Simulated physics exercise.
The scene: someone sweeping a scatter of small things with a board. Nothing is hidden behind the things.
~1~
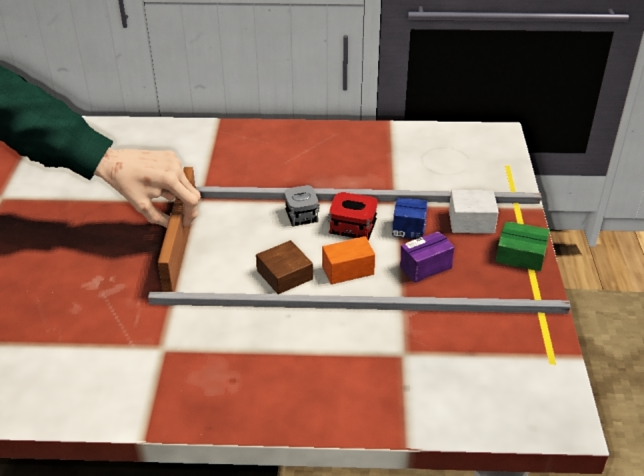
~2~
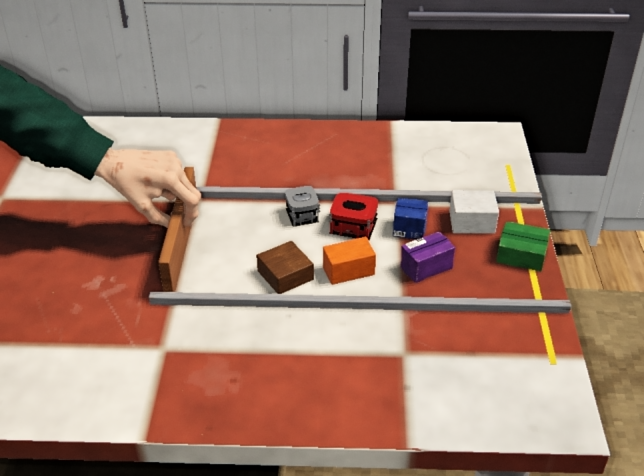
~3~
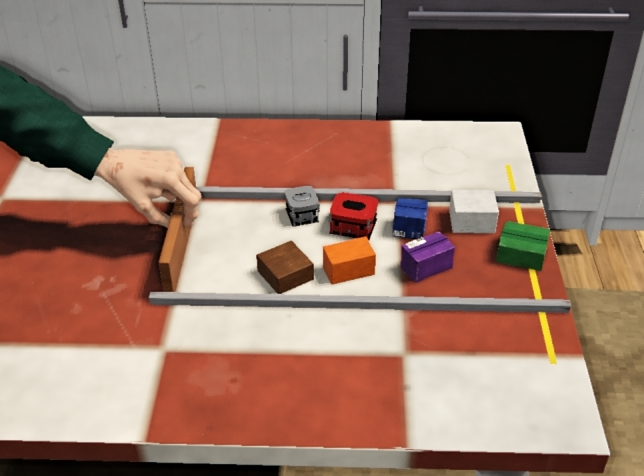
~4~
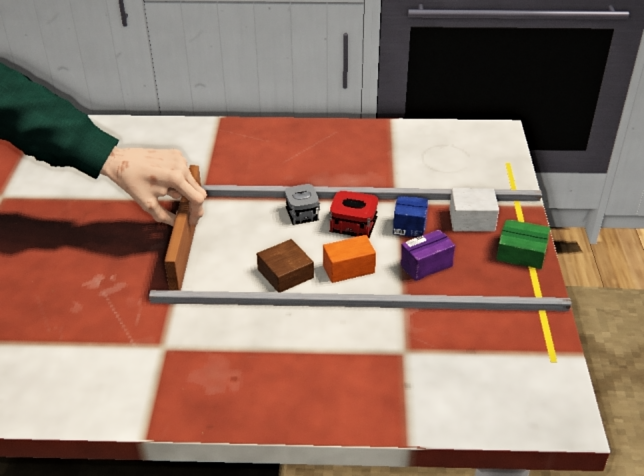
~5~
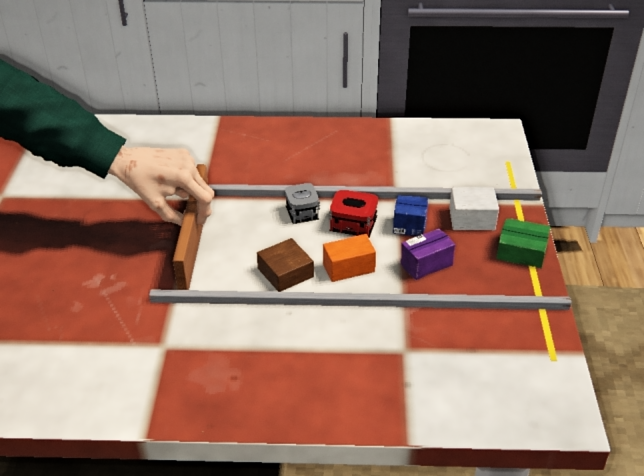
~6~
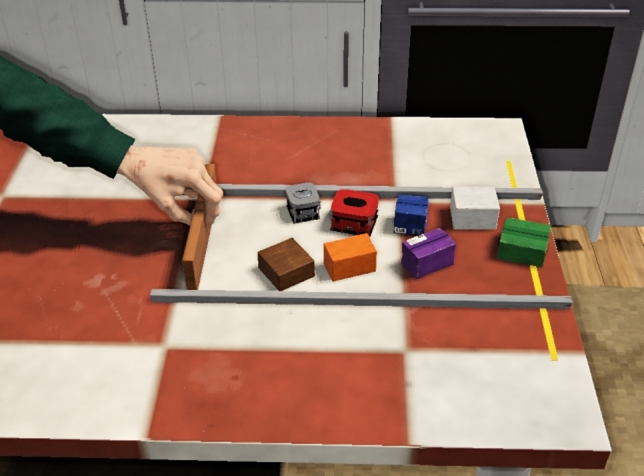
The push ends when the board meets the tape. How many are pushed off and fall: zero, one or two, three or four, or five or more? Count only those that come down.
Here the number that fall off is five or more.
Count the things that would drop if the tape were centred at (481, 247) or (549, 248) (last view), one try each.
The counts: 4 and 8.
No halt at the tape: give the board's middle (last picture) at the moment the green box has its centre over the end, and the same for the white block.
Its middle is around (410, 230) and around (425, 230).
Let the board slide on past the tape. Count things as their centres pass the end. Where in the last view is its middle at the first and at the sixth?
At (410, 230) for the first, at (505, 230) for the sixth.
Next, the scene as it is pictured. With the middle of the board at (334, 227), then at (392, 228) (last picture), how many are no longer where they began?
By then 6, and 8.
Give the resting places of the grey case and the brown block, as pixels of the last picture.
Near (537, 208) and (561, 278).
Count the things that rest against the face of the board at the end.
2 of them.
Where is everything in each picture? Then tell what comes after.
In the first frame, green box (523, 246); white block (473, 212); purple box (427, 257); board (179, 228); tape (527, 251).
In the second frame, white block (474, 211); blue box (410, 219).
In the third frame, purple box (427, 257); grey case (302, 206).
In the fourth frame, green box (523, 244); orange block (349, 259).
In the fifth frame, white block (474, 208); board (193, 226).
In the sixth frame, green box (524, 242); white block (474, 208); purple box (428, 253); board (201, 225); tape (529, 247).
Early on, none off yet; green box at rest near (524, 242); white block at rest near (474, 208); purple box at rest near (428, 253).
A while later, none off yet; green box leaning well over near (576, 246); white block travelled well along near (550, 209); purple box travelled well along near (545, 262).
Finally, the number that fall off is five or more; lost, orange block, red case, blue box, purple box, white block and green box.
